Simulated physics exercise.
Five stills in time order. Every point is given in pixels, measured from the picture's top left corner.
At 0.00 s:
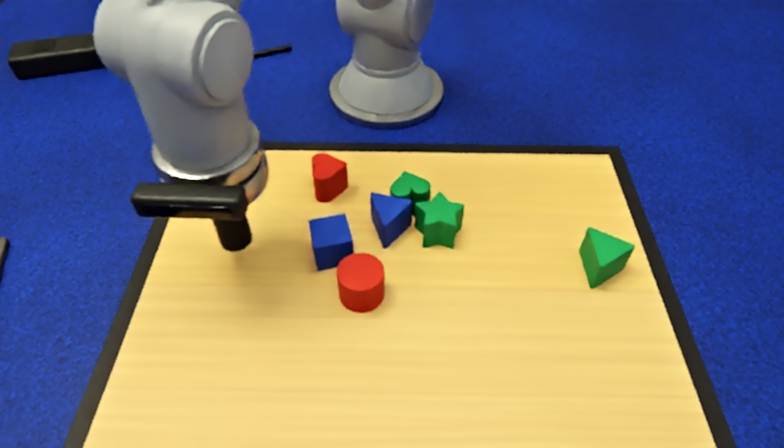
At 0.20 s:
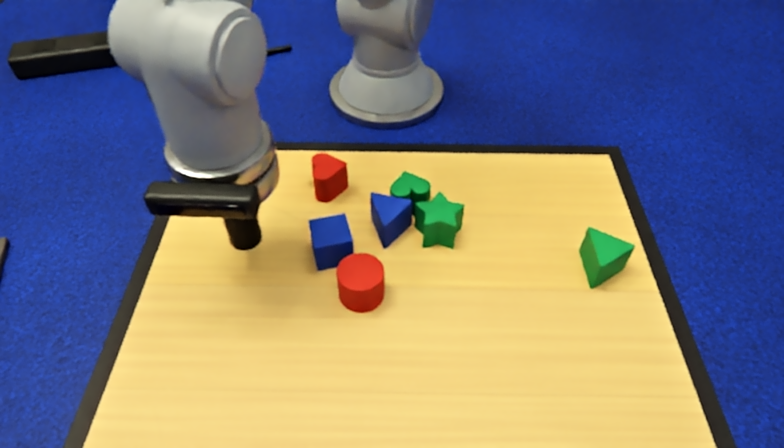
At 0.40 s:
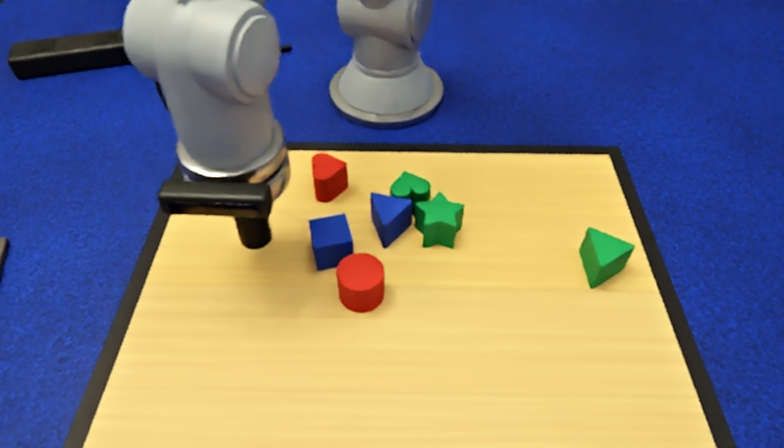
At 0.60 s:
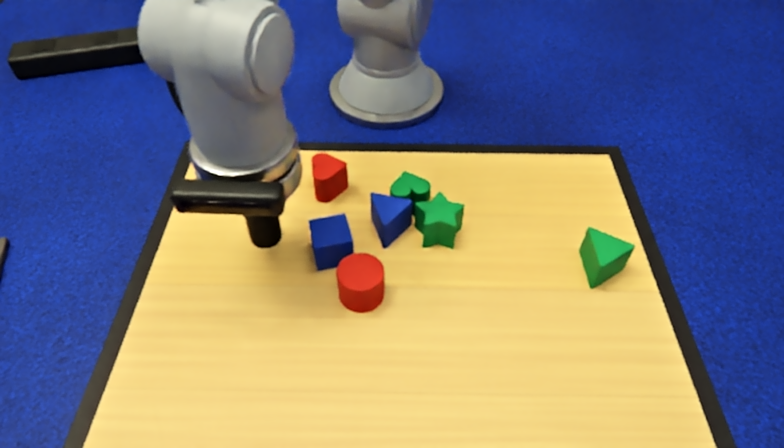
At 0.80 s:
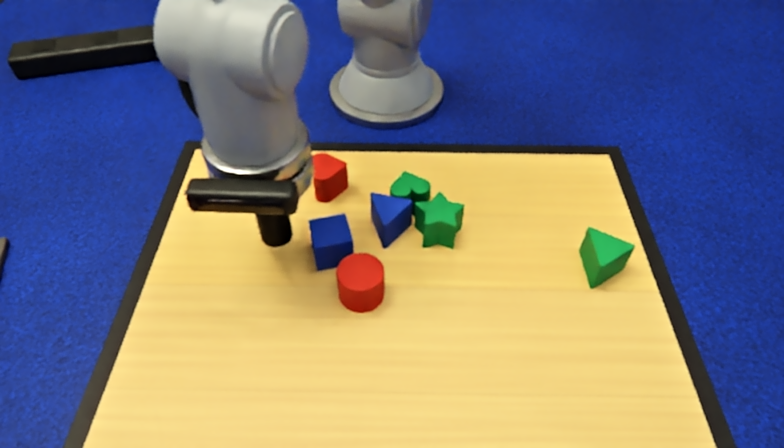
Robot arm with a black rod sliding slightly right across a wooden board, while the red, blue and green blocks stay still.
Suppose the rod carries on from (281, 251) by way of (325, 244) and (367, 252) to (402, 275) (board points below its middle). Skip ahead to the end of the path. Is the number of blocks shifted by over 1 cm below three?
Yes, that is what happens.
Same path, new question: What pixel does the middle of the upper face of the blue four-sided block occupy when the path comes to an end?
The centre of its top face lies at (430, 272).
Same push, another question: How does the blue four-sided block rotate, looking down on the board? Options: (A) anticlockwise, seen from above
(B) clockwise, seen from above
I choose B.
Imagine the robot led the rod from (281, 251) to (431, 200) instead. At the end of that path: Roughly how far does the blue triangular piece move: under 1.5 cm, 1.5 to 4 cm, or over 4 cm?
The answer here is from 1.5 to 4 cm.
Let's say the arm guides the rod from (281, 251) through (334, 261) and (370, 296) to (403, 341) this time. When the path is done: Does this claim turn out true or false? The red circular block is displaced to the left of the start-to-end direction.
My answer: False.
What follows on the original path. One third of the way, rod at (324, 228); blue four-sided block at (353, 233), turned 35° clockwise.
Two thirds of the way, rod at (366, 236); blue four-sided block at (393, 246), turned 55° clockwise.
At the end, rod at (402, 259); blue four-sided block at (430, 272), turned 60° clockwise; blue triangular piece in place.
